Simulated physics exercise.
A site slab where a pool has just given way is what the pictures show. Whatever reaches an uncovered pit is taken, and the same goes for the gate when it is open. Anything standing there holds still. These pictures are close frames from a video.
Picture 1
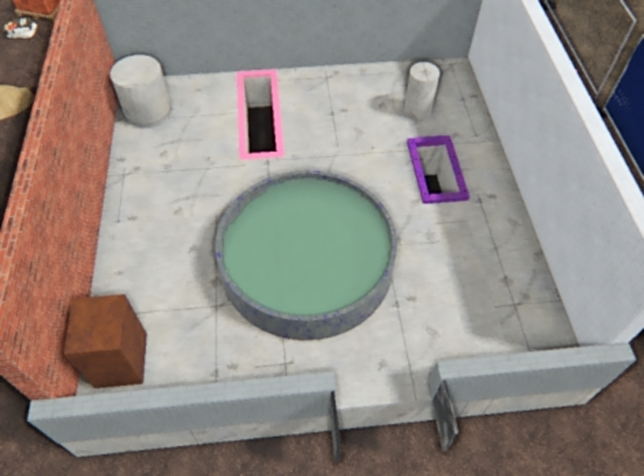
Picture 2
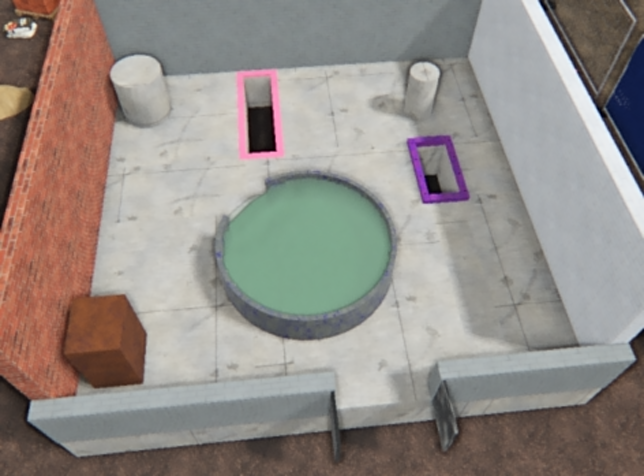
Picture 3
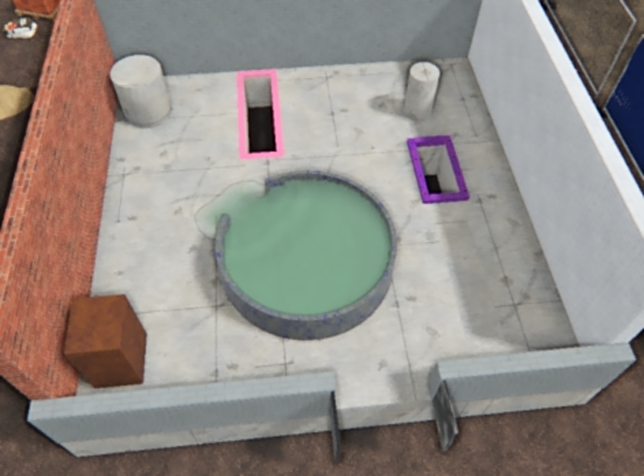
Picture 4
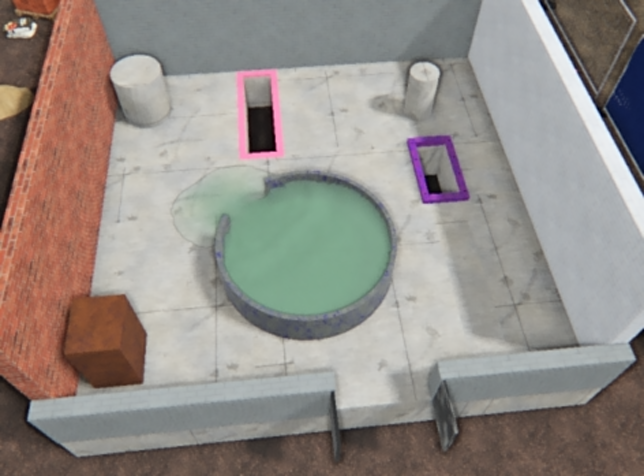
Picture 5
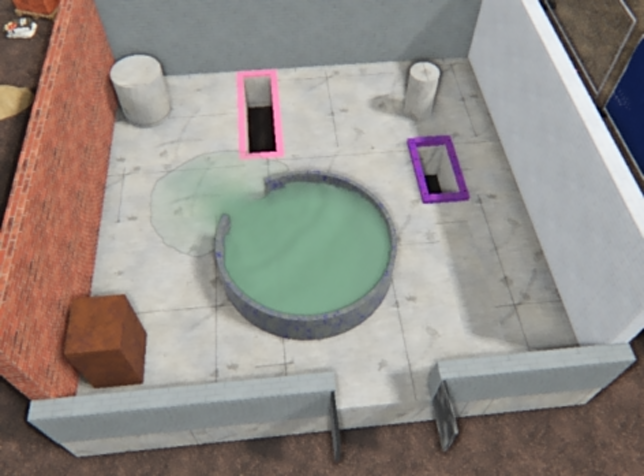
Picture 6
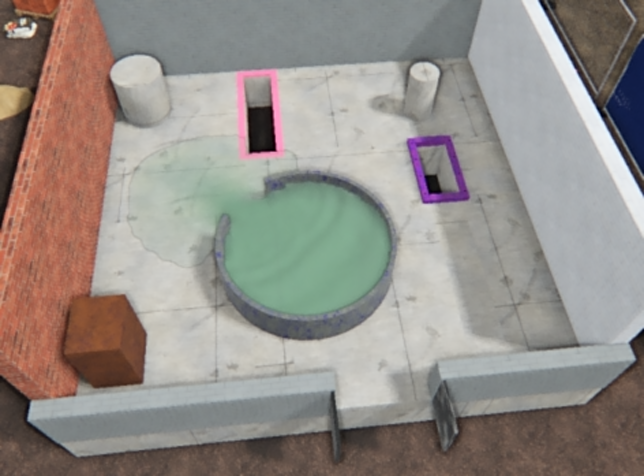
On a walled concrete slab, a round pool of green water opening at its far left side and water spreading outward across the floor.
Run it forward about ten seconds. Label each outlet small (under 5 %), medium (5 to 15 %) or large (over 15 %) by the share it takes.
Labels: Gate: Small, pink pit: Large, purple pit: Small.
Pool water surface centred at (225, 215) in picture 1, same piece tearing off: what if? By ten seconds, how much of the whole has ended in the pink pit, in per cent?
Pink: About 40 %.
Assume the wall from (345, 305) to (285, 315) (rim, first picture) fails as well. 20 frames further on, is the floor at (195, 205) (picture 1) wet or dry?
Lab note: Point logged as inundated.
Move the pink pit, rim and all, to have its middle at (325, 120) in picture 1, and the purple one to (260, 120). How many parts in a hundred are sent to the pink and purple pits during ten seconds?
Percentages by pit: Pink at 10, purple at 4.
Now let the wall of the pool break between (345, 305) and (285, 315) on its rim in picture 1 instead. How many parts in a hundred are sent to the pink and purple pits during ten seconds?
Approximately, pink takes 6 % and purple takes 0 %.
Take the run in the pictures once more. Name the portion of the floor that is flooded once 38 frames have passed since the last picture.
I make it 40 per cent.
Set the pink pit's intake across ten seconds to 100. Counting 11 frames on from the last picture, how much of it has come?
Around 5 %.
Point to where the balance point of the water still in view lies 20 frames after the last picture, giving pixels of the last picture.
I'd place it roughly at (243, 209).
A moment on, water covers 20 % of the floor; the gate 0 %, the pink pit 1 %, the purple pit 0 %.
Next, water covers 25 % of the floor; the gate 0 %, the pink pit 2 %, the purple pit 0 %.
Then, water covers 30 % of the floor; the gate 0 %, the pink pit 4 %, the purple pit 0 %.
Later, water covers 40 % of the floor; the gate 0 %, the pink pit 17 %, the purple pit 0 %.
In the end, water covers 50 % of the floor; the gate 0 %, the pink pit 34 %, the purple pit 0 %.
